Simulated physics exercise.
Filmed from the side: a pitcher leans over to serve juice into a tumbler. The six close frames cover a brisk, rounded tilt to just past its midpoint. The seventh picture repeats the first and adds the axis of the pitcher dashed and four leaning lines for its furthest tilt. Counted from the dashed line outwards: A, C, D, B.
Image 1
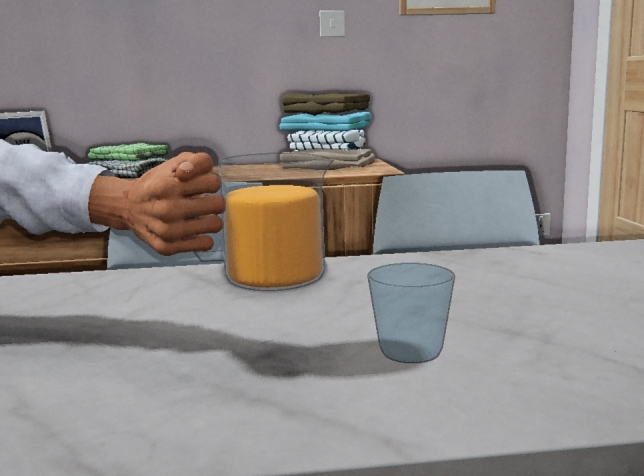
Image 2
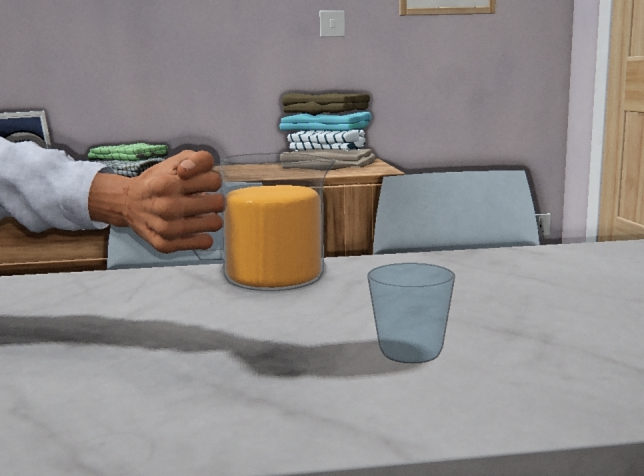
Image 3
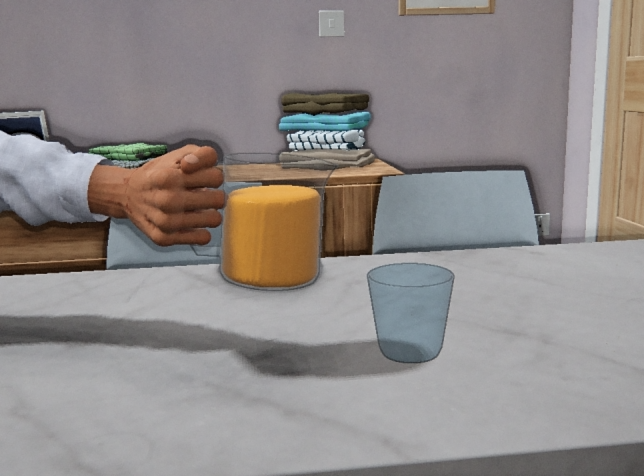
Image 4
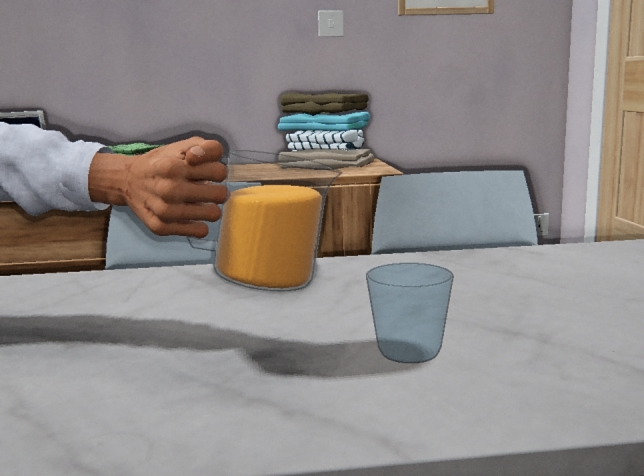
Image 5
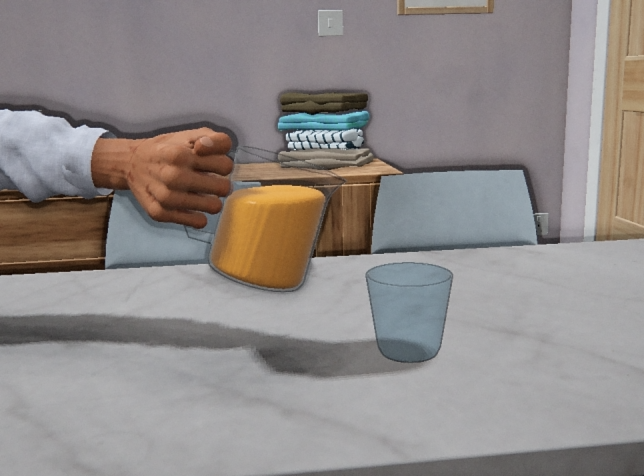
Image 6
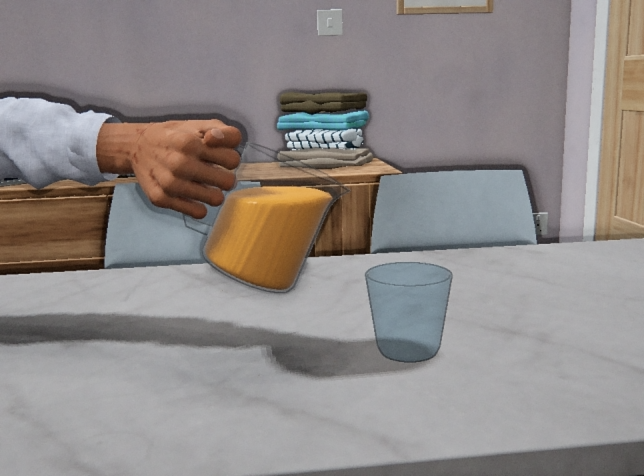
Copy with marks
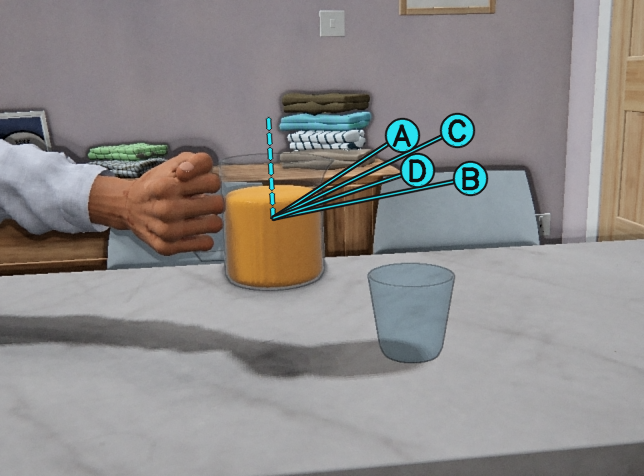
A hand holds a pitcher of orange juice upright, then tilts it rightward toward a tumbler.
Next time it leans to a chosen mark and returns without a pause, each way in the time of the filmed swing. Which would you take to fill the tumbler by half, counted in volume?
Use tilt A.
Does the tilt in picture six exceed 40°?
No.
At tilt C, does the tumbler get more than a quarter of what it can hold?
Yes, it does.
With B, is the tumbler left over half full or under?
Over half.
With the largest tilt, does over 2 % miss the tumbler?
Yes, it does.
On the marked copy, A at (387, 143); B at (454, 181); C at (442, 136); D at (401, 175).
For tilt A, the tumbler ends with about 47 % of what it can hold.
For tilt B, the tumbler ends with about 80 % of what it can hold; 20 % of the juice is spilt.
For tilt C, the tumbler ends with about 70 % of what it can hold.
For tilt D, the tumbler ends with about 86 % of what it can hold; 4 % of the juice is spilt.
